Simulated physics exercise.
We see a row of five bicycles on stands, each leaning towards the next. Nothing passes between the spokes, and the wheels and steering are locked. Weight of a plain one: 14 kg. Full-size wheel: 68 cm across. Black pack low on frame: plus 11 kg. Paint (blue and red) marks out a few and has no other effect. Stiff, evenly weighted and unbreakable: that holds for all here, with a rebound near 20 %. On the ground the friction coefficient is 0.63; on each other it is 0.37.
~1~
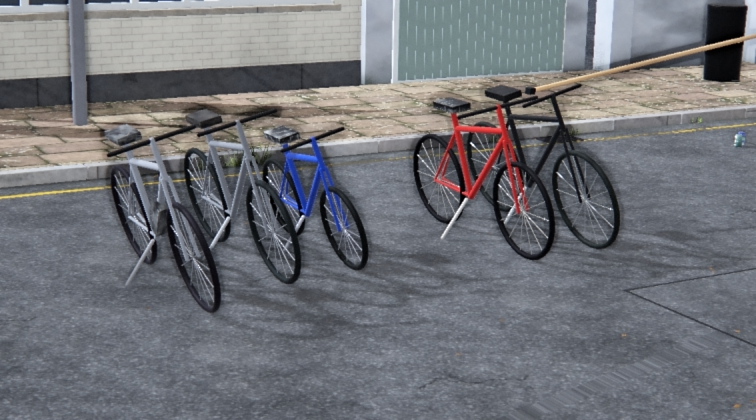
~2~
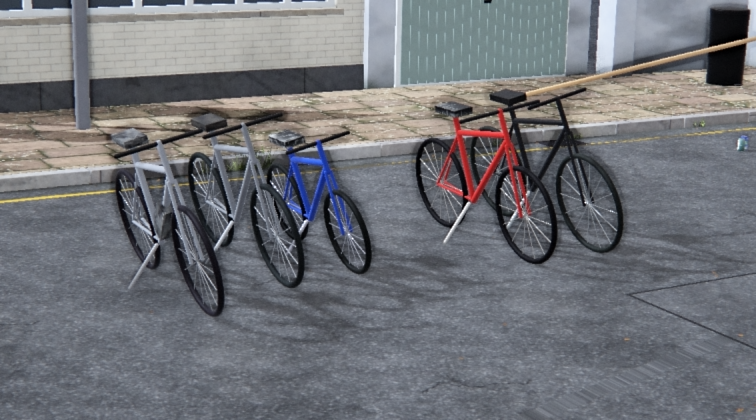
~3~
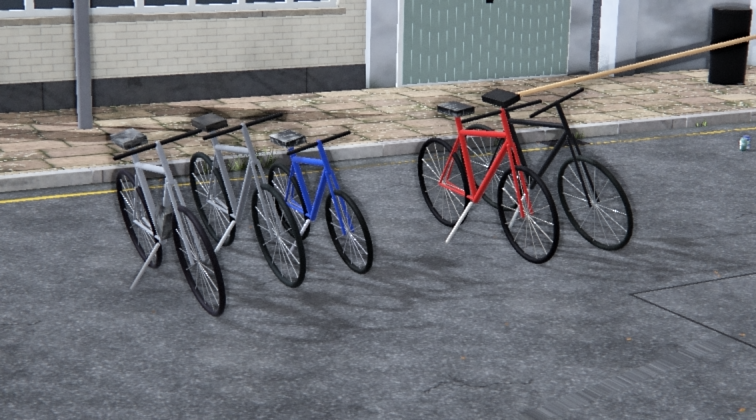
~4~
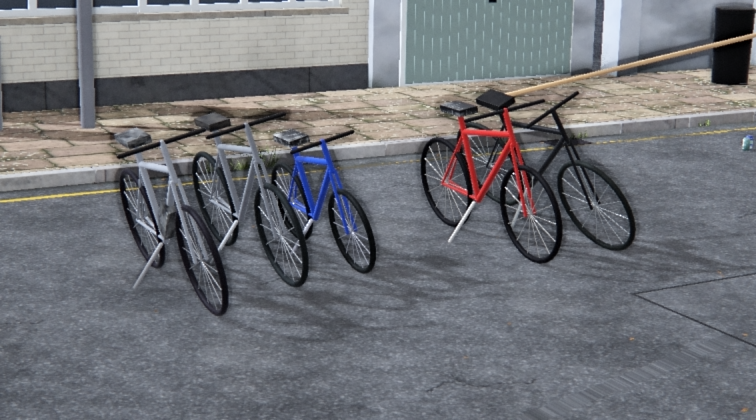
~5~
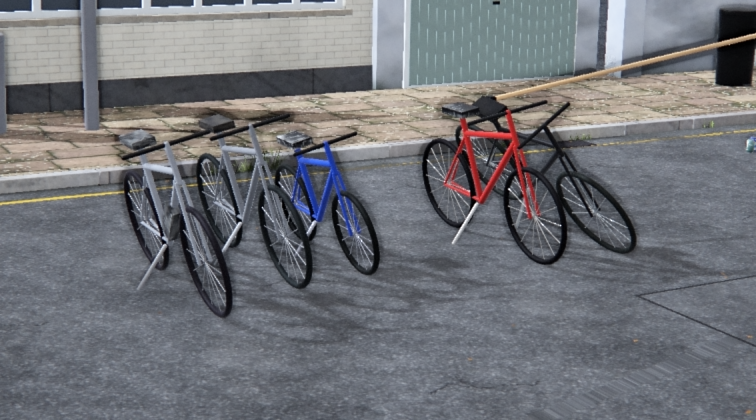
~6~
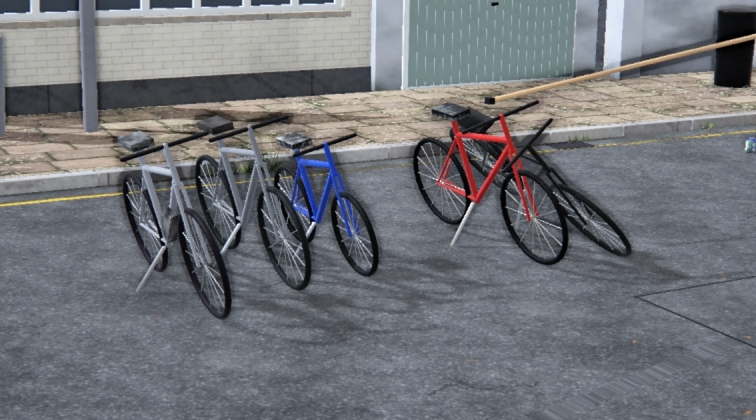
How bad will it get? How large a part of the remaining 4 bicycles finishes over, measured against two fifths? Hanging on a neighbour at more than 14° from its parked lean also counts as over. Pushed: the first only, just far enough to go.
The share that goes over is beneath two fifths.
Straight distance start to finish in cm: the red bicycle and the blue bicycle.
The red one ends around 60 cm from its start and the blue one around 0 cm.
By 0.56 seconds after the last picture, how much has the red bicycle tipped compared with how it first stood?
70°.
Then, 0.32 s after the last picture, 1 of the 4 other bicycles over; red bicycle leaning 30°.
Then, 0.56 s after the last picture, 1 of the 4 other bicycles over; red bicycle leaning 67°.
At rest, 1 of the 4 other bicycles over; red bicycle leaning 73°; blue bicycle unmoved. That is 25 per cent. Three left standing. As the last picture would show them, middles, red bicycle near (439, 220), blue bicycle near (318, 195).
